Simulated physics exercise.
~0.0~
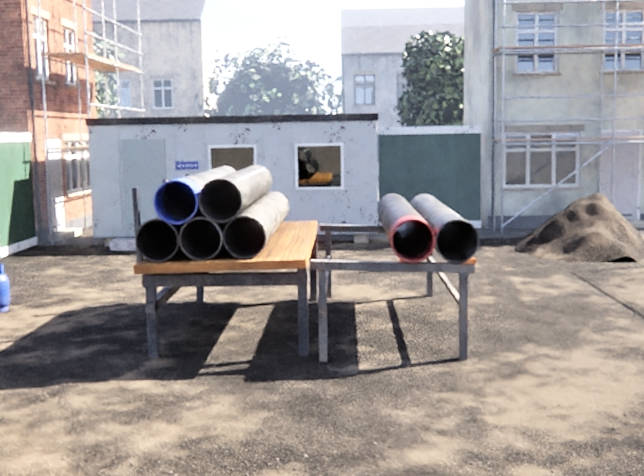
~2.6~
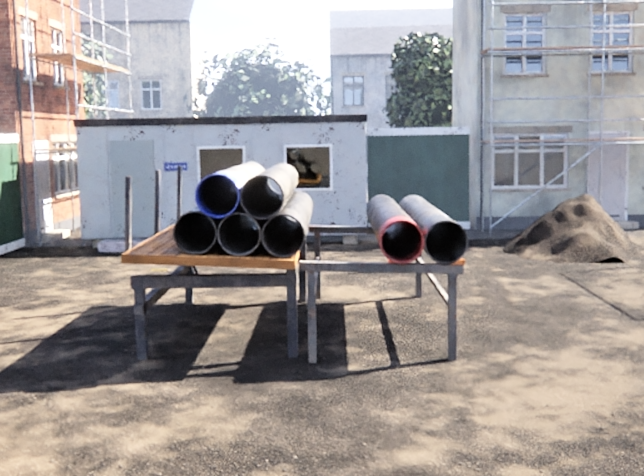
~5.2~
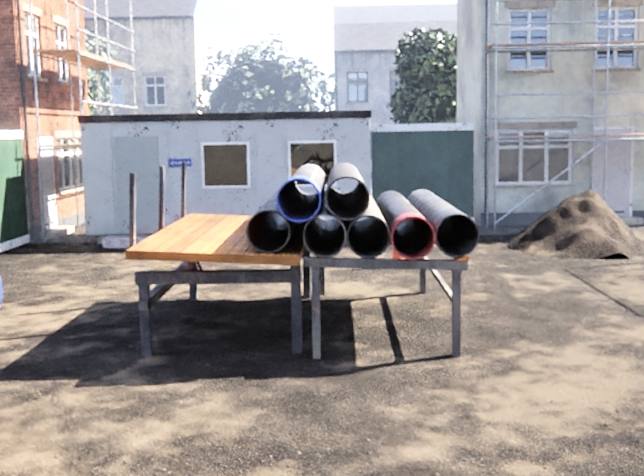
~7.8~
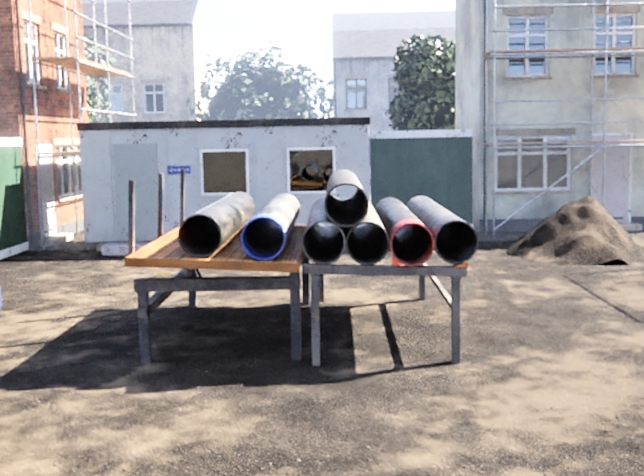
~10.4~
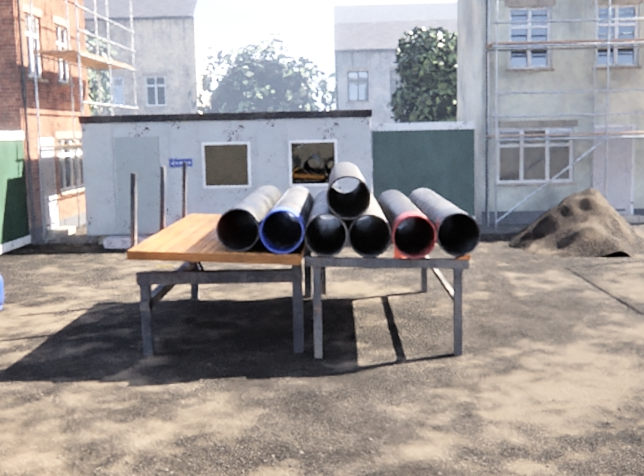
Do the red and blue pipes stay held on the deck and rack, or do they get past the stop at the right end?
Both stay held. The red pipe is kept on the rack, and the blue one comes to rest on the wooden deck beside the others.
